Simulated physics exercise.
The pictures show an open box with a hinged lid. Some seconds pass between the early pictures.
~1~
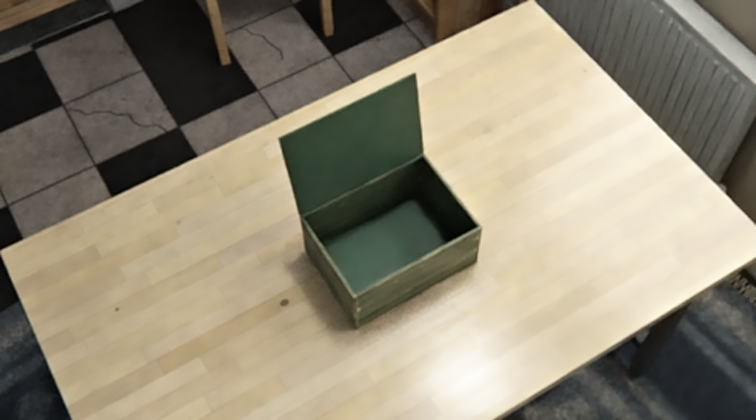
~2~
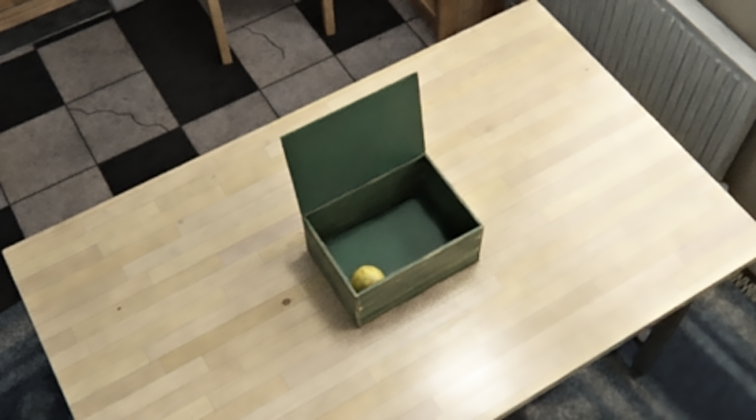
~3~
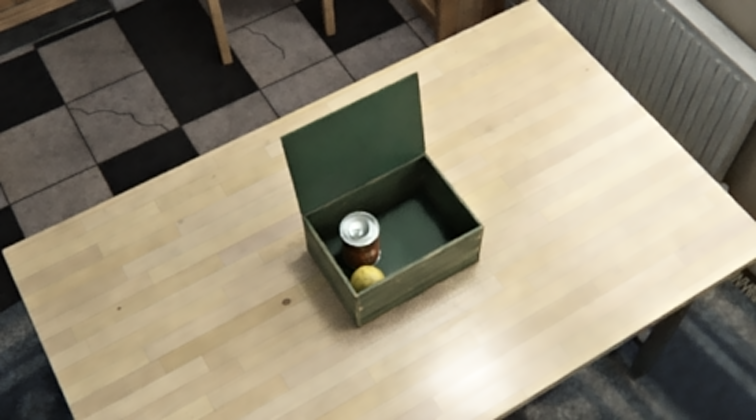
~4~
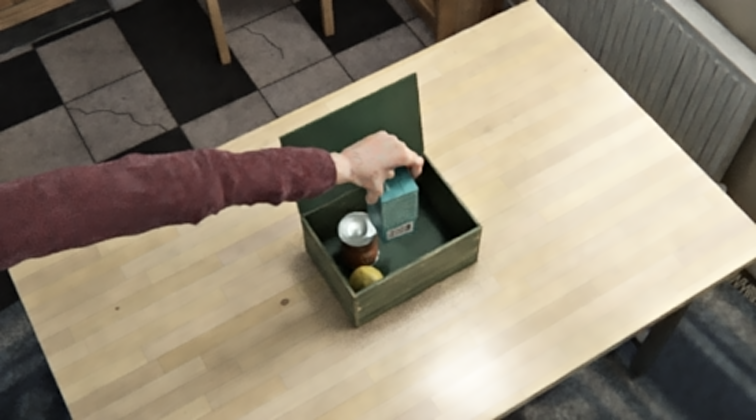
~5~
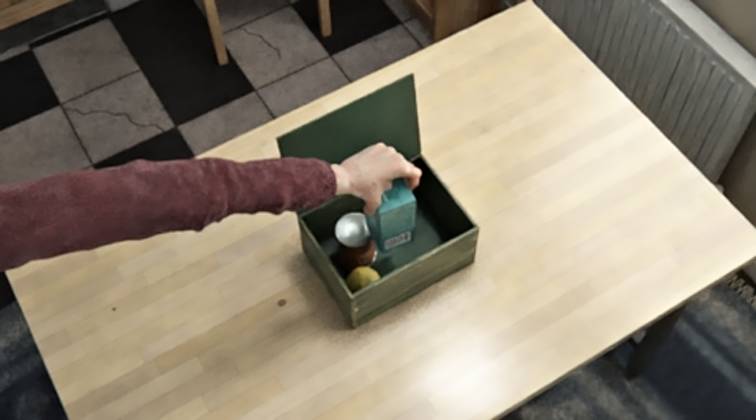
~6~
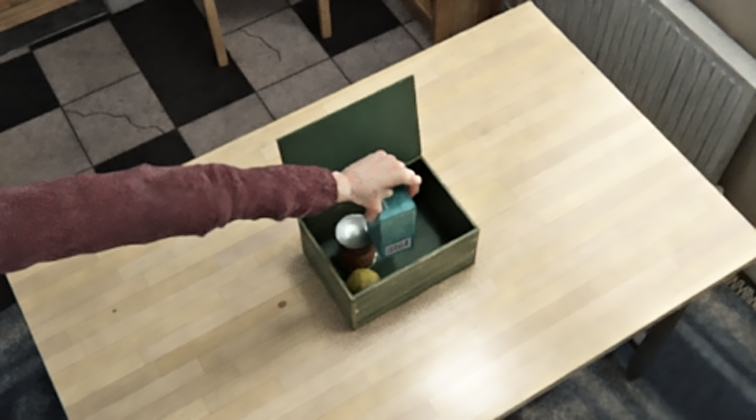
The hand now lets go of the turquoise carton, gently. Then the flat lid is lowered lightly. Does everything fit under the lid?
It shuts flat.
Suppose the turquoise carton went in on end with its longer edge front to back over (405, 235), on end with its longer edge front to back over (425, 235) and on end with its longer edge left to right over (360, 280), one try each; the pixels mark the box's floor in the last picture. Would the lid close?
In the first case it stays ajar; in the second case it will not close; in the third case it will not close.
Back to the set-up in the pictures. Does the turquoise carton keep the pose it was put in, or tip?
It tips.
Then, 0.80 s after the last picture, lid starting down; turquoise carton on its side near (422, 253).
Then, 1.70 s after the last picture, lid 46° above the rim; turquoise carton on its side near (422, 253).
At rest, lid shut; tipped over in the box, turquoise carton; the other 2 in place. Seen from the same camera at the end, turquoise carton near (422, 253).
